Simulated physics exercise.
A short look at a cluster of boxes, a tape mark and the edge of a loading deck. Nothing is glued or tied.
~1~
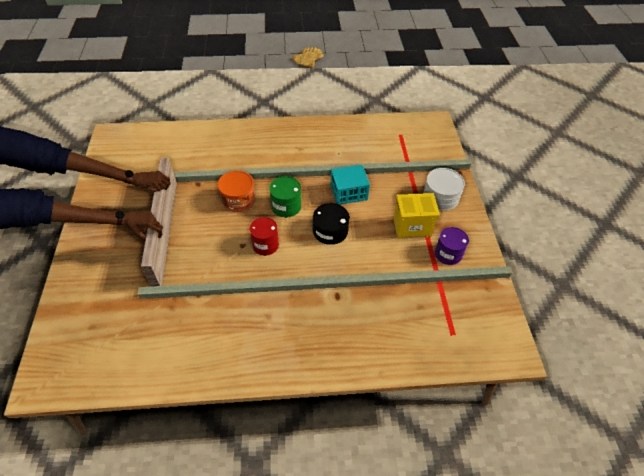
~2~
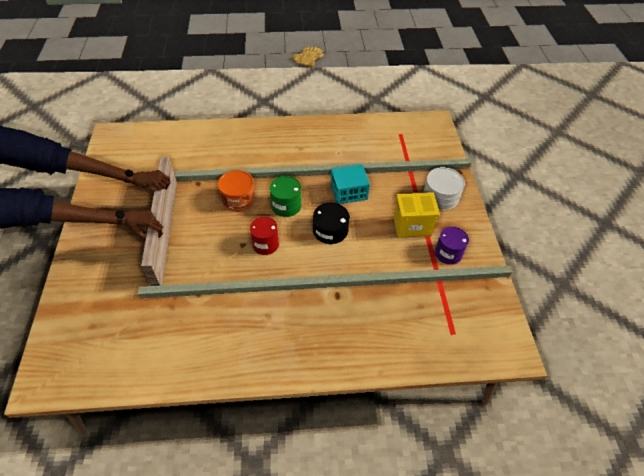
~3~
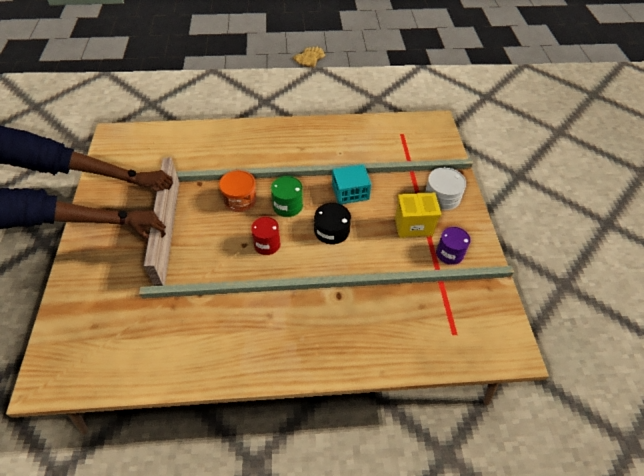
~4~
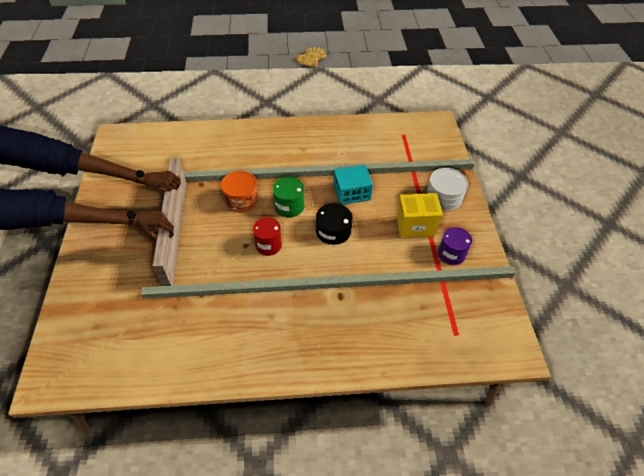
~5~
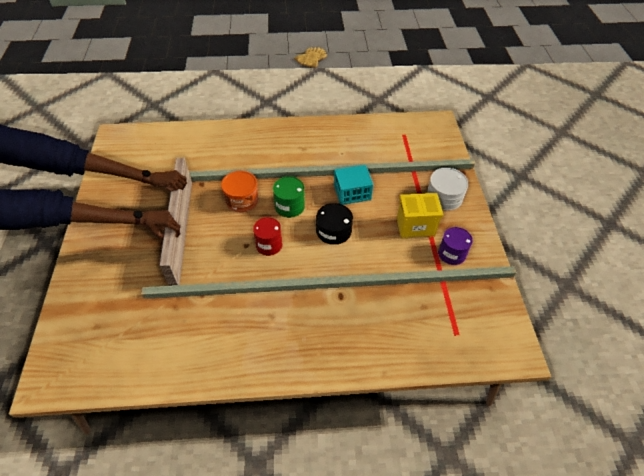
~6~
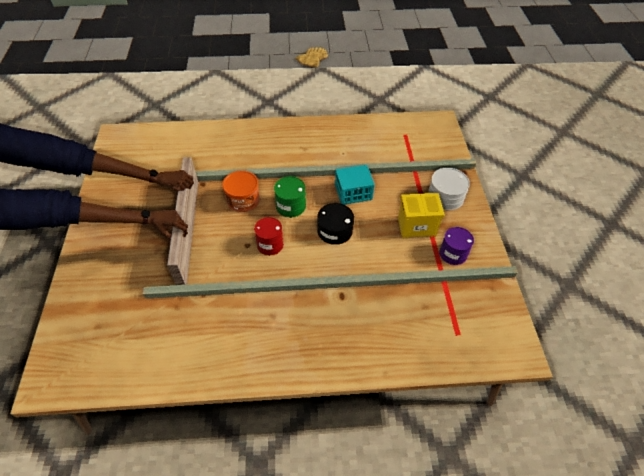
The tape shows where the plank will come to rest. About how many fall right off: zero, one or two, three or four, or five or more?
Here the number that fall off is one or two.
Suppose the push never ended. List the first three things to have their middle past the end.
Earliest first: The white canister, then the yellow tote, then the turquoise crate.
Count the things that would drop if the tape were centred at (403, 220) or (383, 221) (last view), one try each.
Try by try, 0 and 0.
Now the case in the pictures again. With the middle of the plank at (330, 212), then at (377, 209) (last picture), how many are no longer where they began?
The counts are 5 and 7.
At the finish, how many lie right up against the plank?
3 of them.
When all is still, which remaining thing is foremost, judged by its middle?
The turquoise crate ends nearest.
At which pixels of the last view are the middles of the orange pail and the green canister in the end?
About (436, 175), and the other about (442, 199).
Soon after, none off yet; white canister at rest near (448, 189); purple canister at rest near (456, 246); yellow tote at rest near (420, 216).
Then, none off yet; white canister moved a little near (462, 189); purple canister at rest near (456, 246); yellow tote moved about its own width near (465, 211).
At rest, the number that fall off is one or two; fallen, yellow tote and white canister.
